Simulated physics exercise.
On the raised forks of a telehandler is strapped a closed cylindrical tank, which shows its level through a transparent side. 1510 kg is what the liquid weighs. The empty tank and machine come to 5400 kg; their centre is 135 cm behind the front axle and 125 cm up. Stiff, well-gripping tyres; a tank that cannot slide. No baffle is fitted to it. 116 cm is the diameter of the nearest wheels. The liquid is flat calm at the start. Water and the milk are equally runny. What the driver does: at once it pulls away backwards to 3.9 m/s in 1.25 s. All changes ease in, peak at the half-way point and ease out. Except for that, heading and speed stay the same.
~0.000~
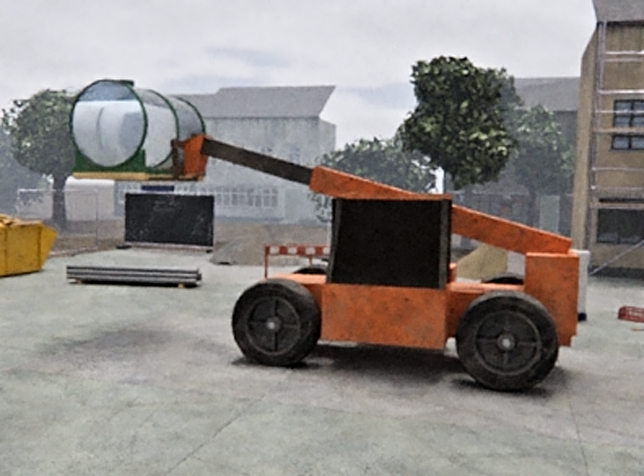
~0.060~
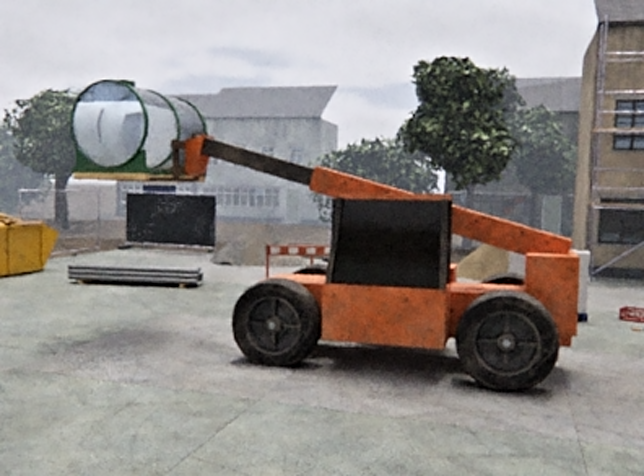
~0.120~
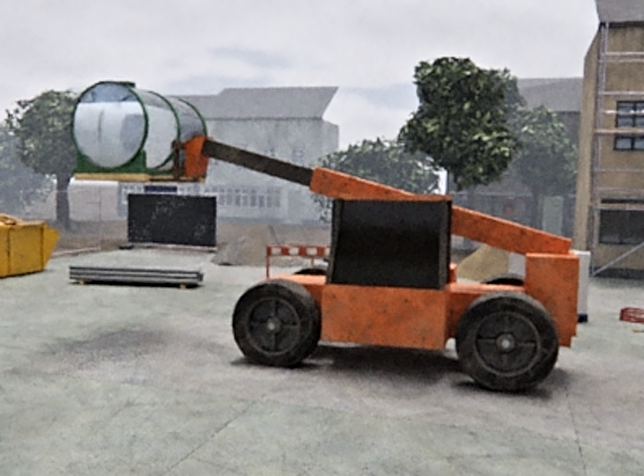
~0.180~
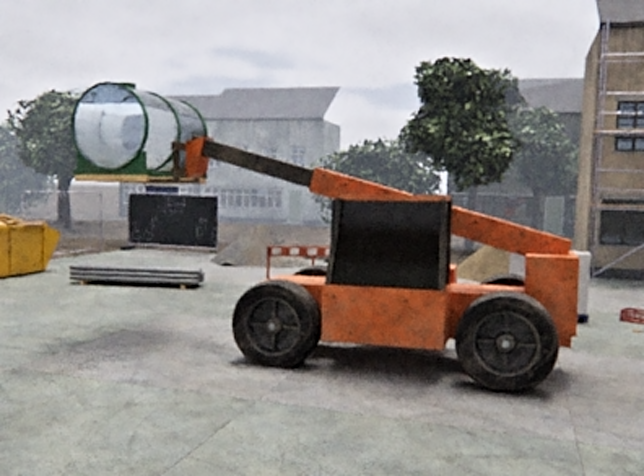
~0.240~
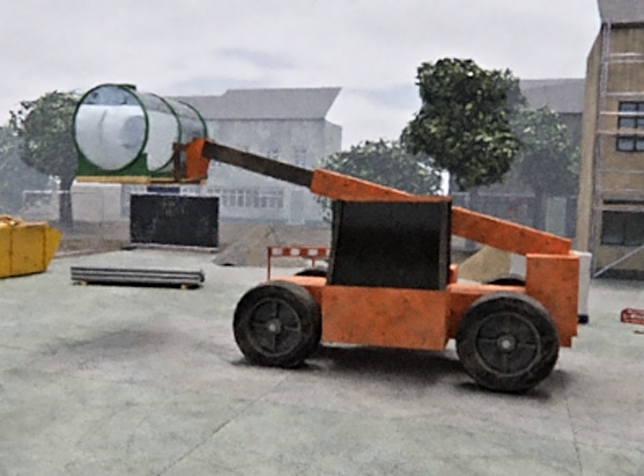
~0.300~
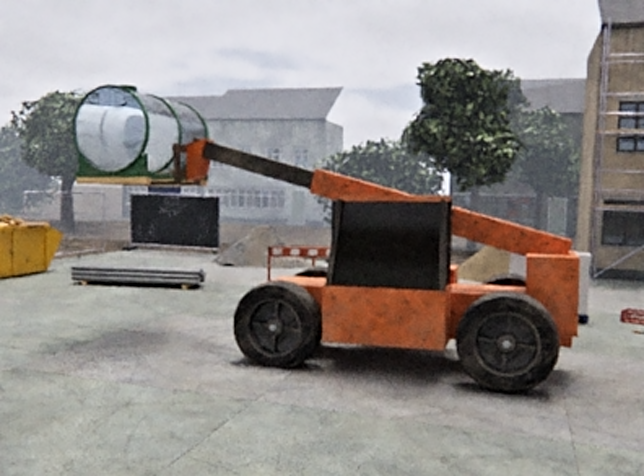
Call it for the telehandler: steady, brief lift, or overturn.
Overturn.
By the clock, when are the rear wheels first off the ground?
Near 0.45 seconds.
After 0.45 s the lean is 1° nose down, the rear 2 cm in the air; the liquid stands 74 cm at the back and 94 cm at the front.
After 0.85 s the lean is 6° nose down, the rear 26 cm in the air; the liquid stands 59 cm at the back and 95 cm at the front.
After 1.35 s the lean is 17° nose down, the rear 80 cm in the air; the liquid stands 81 cm at the back and 95 cm at the front.
After 2.40 s it has passed 50° nose down and is going over.
